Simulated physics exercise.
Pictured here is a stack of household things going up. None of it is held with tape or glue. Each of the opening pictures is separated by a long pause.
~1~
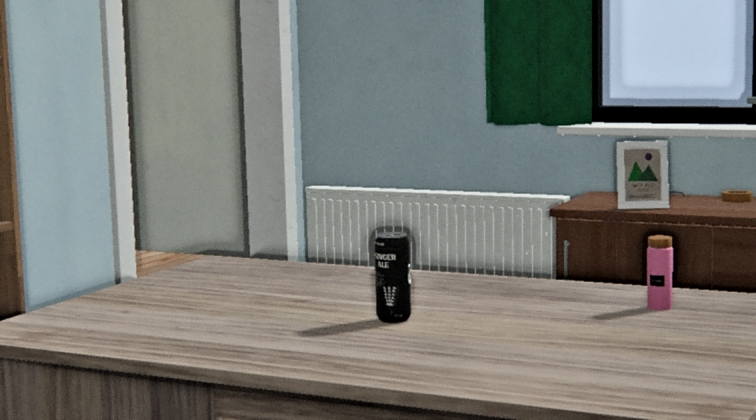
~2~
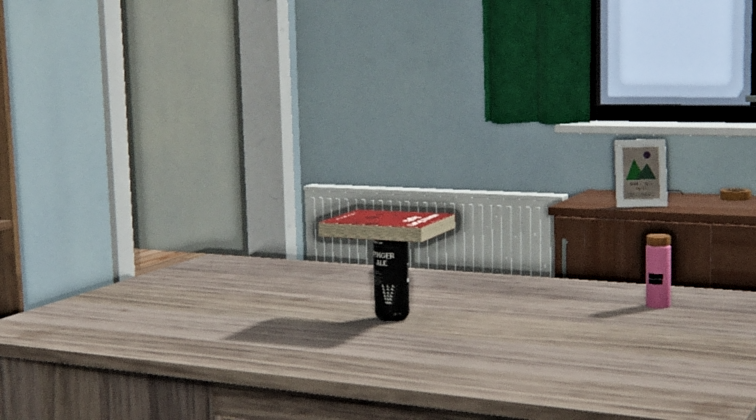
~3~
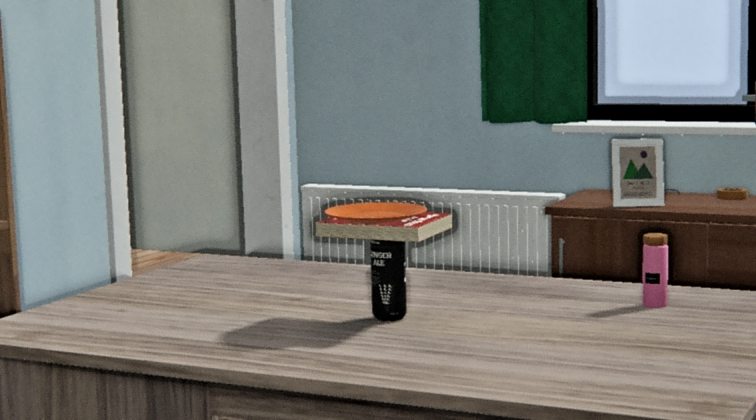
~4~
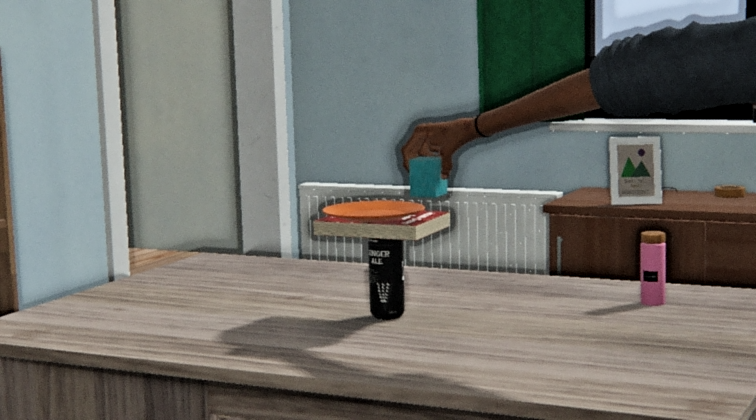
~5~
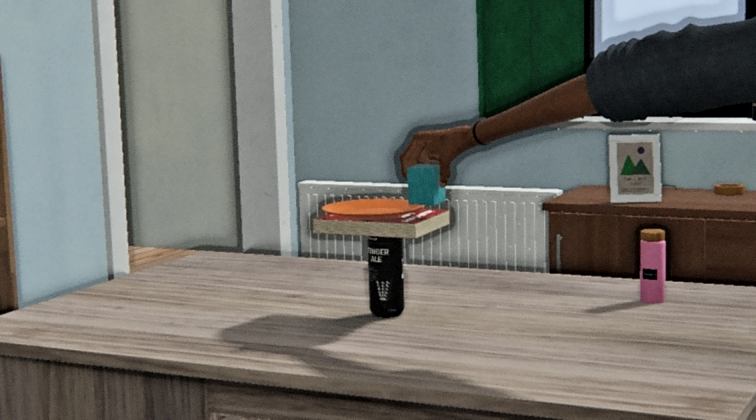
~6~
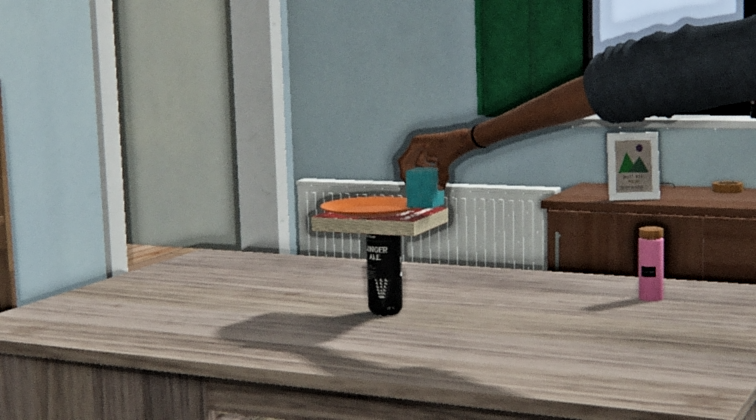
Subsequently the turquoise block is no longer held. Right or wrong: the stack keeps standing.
Wrong, it comes down.
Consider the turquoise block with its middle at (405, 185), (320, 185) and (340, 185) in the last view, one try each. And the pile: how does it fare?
Stays standing, topples over, stays standing.
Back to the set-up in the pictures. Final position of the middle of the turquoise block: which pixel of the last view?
Roughly at pixel (544, 307).
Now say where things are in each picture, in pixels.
In the first frame, the last thing is not in view yet.
In the second frame, the last thing is not in view yet; black can (391, 276).
In the third frame, the last thing is not in view yet; orange plate (376, 214).
In the fourth frame, coming down; turquoise block (428, 177); black can (386, 274).
In the fifth frame, coming down; turquoise block (427, 184); orange plate (373, 211).
In the sixth frame, set down, still held; turquoise block (425, 188); black can (384, 270).
Then, 0.30 s after the last picture, turquoise block now fallen.
Then, 0.40 s after the last picture, things are still on the move.
Then, 0.50 s after the last picture, as before.
At rest, fallen, turquoise block; the other 4 in place. Seen from the same camera at the end, turquoise block near (544, 307). The pile gives way.
